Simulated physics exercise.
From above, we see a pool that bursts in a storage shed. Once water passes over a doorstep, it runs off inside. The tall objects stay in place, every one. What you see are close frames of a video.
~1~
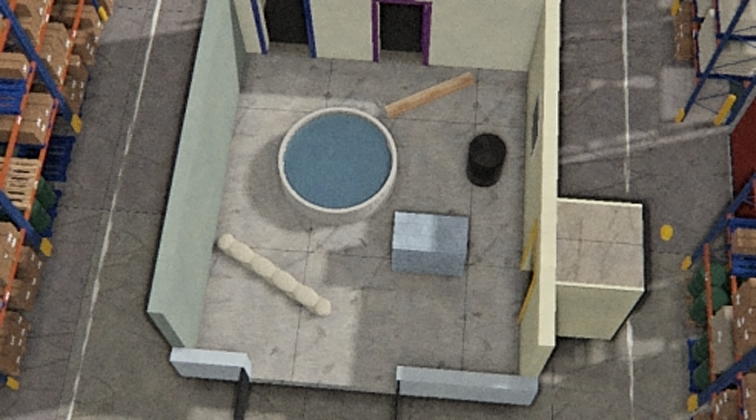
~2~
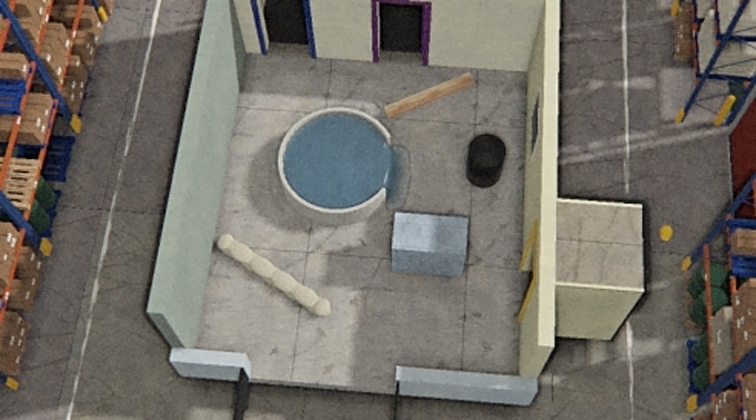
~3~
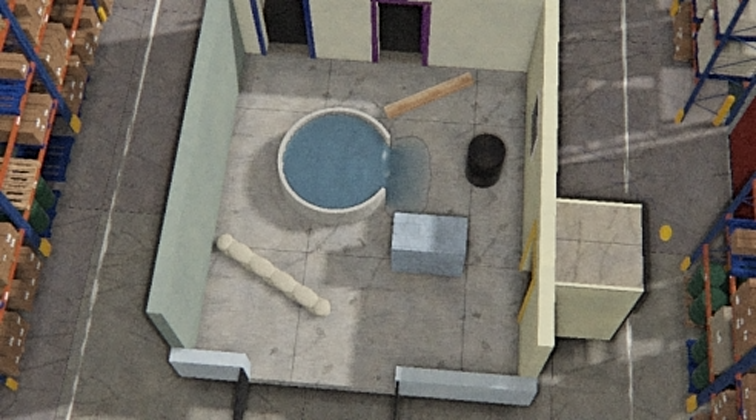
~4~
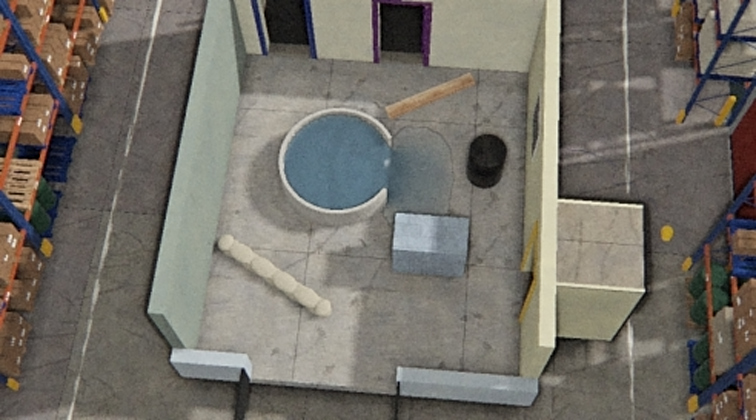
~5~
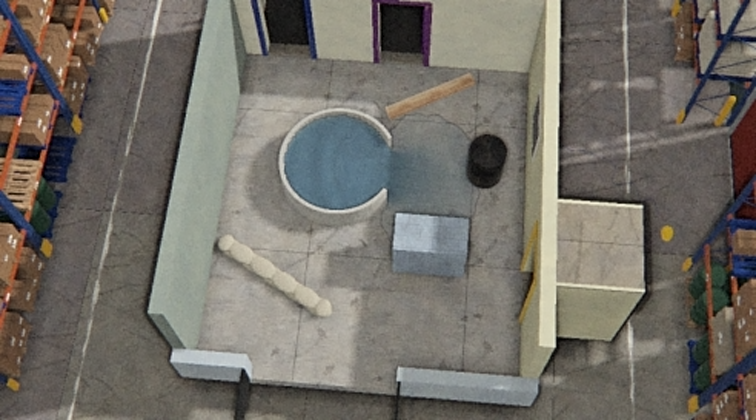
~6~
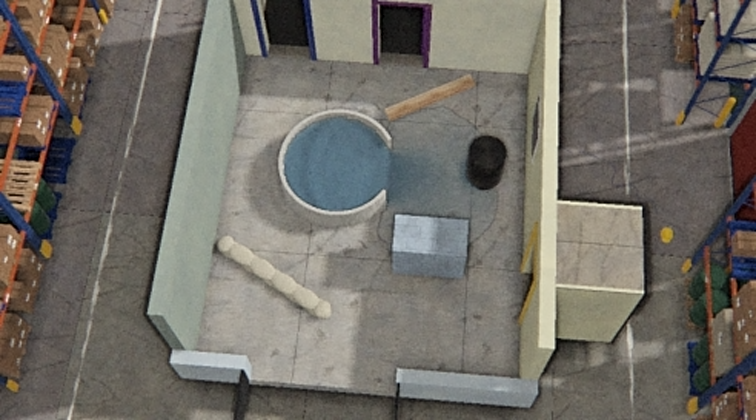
Water bursts from the right side of a round pool and spreads across the floor.
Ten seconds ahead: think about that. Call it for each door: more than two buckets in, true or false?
Purple door false, blue door false, yellow door true.
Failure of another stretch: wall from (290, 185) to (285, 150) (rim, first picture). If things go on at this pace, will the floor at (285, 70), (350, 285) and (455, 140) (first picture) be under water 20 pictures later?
In the order given: Swamped, swamped and untouched.
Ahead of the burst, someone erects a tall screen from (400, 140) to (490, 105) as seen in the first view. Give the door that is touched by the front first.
First: The yellow one.
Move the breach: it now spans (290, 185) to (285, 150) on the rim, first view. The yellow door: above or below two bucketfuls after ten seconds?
Here the yellow door remains short.
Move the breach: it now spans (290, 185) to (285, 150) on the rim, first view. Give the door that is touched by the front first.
First to be reached: The blue one.
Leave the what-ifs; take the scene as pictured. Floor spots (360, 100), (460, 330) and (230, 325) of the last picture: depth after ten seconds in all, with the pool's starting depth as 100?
The three come to some 4, 8 and 8 per cent respectively.
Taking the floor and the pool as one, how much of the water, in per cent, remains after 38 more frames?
Some 96 parts in a hundred have not run off.
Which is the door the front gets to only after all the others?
I'd go with the door marked blue.
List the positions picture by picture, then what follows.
Still water in the round tank at (338, 160), in the first frame.
Water pours out at (392, 173) and has run to (402, 149), in the second frame.
The front is at (420, 145), out from the gap at (392, 174), in the third frame.
Water pours out at (393, 174) and has run to a hidden place, in the fourth frame.
The front is at (469, 213), out from the gap at (393, 174), in the fifth frame.
Water pours out at (393, 176) and has run to (488, 219), in the sixth frame.
A moment on, water covers 20 % of the floor; the purple door not reached, the blue door not reached, the yellow door not reached.
Next, water covers 30 % of the floor; the purple door not reached, the blue door not reached, the yellow door under two buckets in.
Then, water covers 40 % of the floor; the purple door wet at the sill, nothing in, the blue door not reached, the yellow door under two buckets in.
Later, water covers 70 % of the floor; the purple door wet at the sill, nothing in, the blue door wet at the sill, nothing in, the yellow door over two buckets in.
In the end, water covers 90 % of the floor; the purple door wet at the sill, nothing in, the blue door wet at the sill, nothing in, the yellow door over two buckets in.
